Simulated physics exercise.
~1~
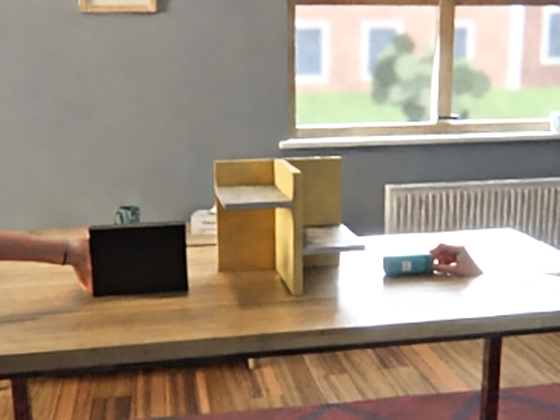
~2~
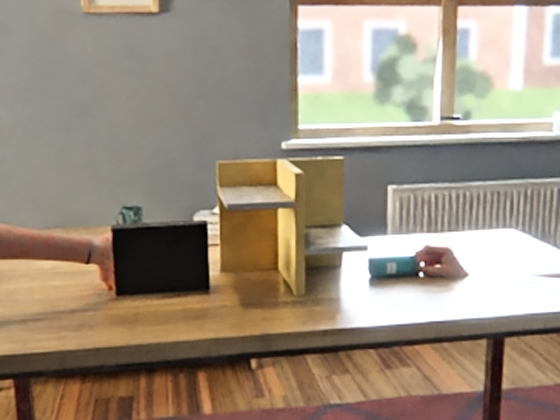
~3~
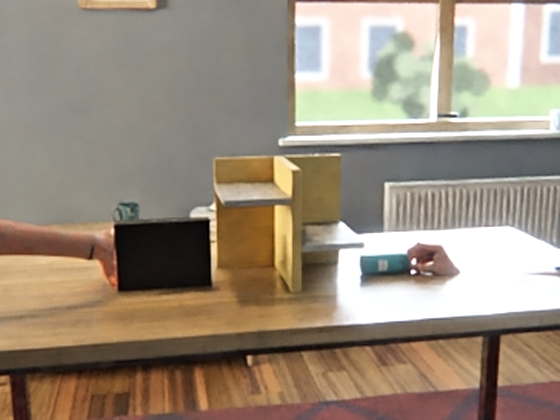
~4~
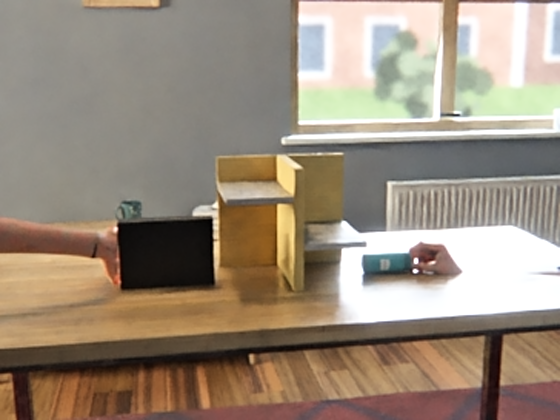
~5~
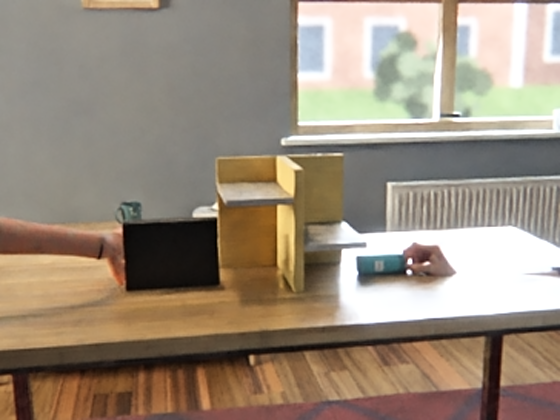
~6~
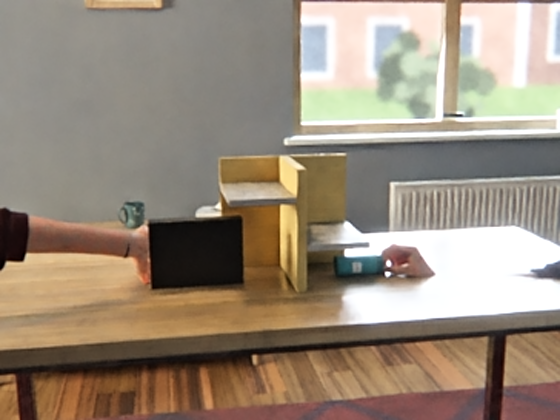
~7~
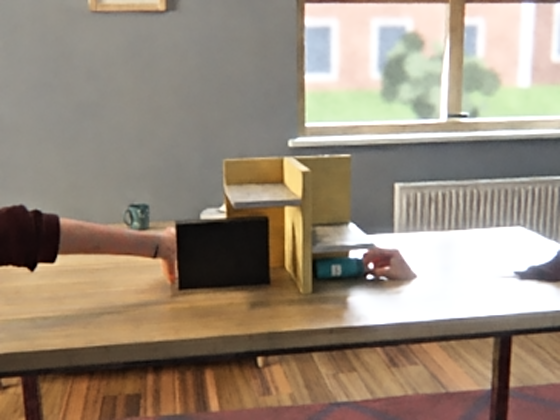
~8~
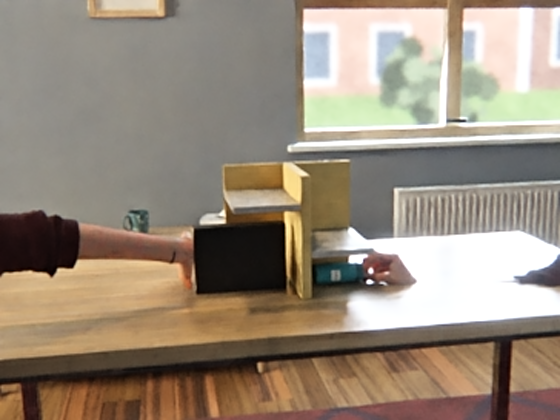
Two hands slide a black book and a turquoise cylinder under opposite sides of a shelf.
